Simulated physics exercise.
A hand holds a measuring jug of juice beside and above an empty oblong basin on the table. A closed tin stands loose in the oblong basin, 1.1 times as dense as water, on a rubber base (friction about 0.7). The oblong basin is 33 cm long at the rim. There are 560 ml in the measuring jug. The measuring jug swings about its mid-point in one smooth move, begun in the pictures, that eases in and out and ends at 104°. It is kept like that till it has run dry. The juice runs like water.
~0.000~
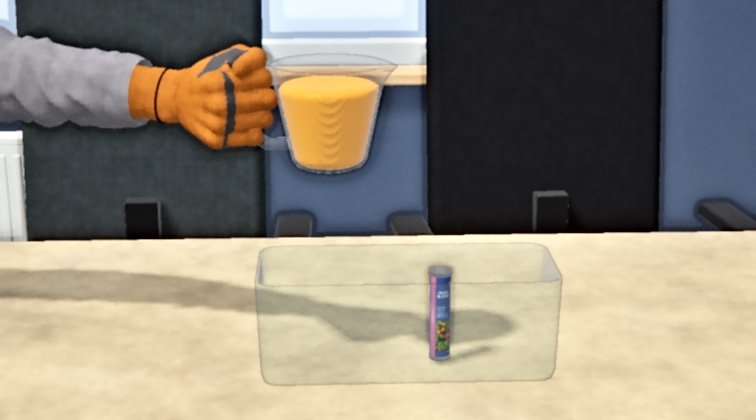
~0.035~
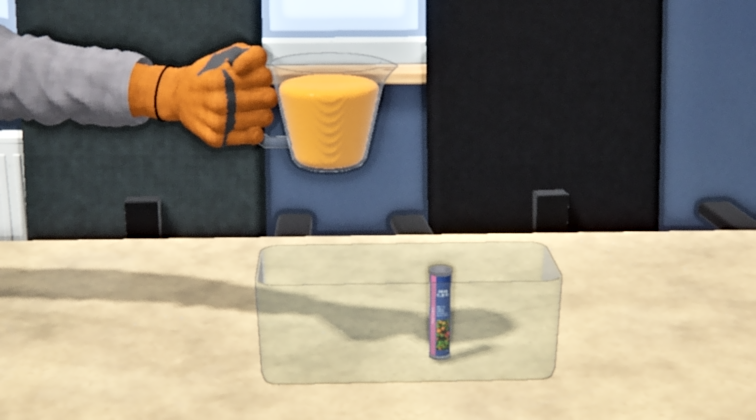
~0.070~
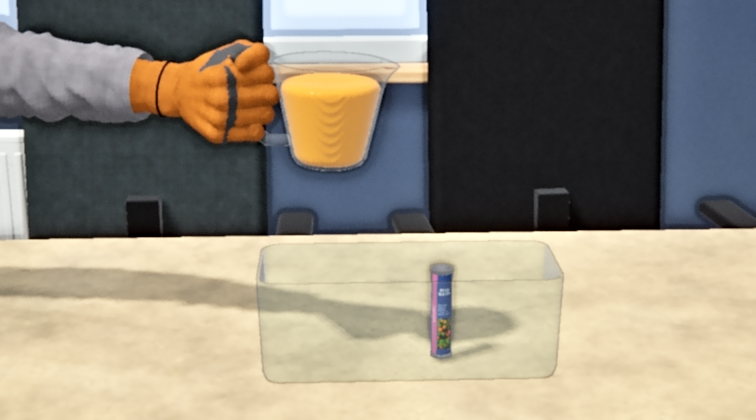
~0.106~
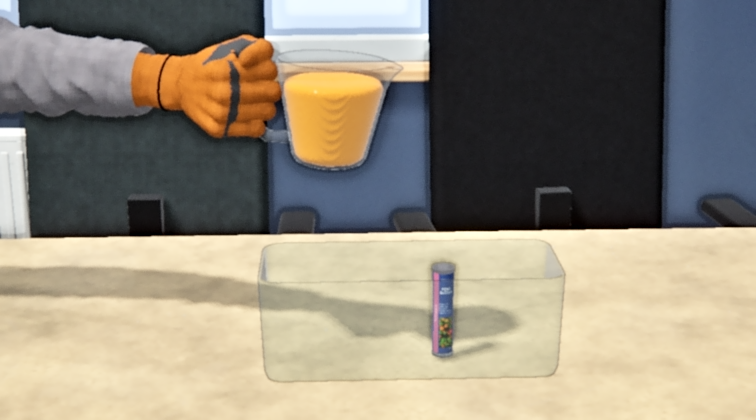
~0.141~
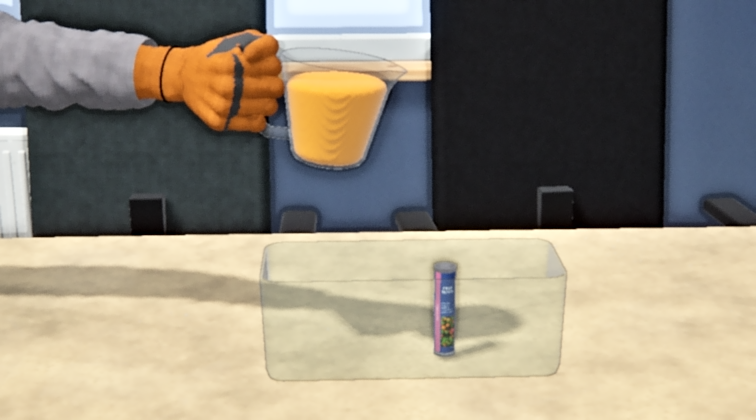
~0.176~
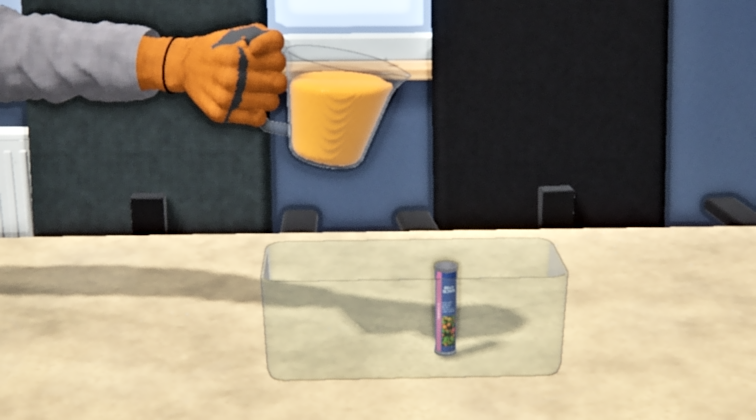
To begin with, a gloved hand holds a clear measuring jug of orange liquid level above a see-through oblong basin, where a small closed tin stands upright. The jug then tilts slightly, its right side dipping clockwise, while the liquid stays inside and the tin remains standing.
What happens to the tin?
It goes over.
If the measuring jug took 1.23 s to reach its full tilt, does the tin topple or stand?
The tin topples.
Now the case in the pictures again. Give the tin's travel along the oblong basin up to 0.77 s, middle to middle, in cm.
About 0 cm.
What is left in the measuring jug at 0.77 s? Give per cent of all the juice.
Near 12 in a hundred.
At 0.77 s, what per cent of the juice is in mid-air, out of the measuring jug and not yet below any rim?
Near 22 in a hundred.
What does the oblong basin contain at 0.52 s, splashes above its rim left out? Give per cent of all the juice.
Near 3 in a hundred.
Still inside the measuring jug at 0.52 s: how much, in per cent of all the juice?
About 70 per cent.
After 0.52 s the tilt is 73° and 70 per cent is still to pour; the tin stands where it began.
After 0.77 s the tilt is 103° and 12 per cent is still to pour; the tin stands where it began.
After 1.03 s the tilt is 104° and 0 per cent is still to pour; the tin lies on its side.
After 1.32 s the tilt is 104° and 0 per cent is still to pour; the tin lies on its side.
In the end the tin lies on its side.
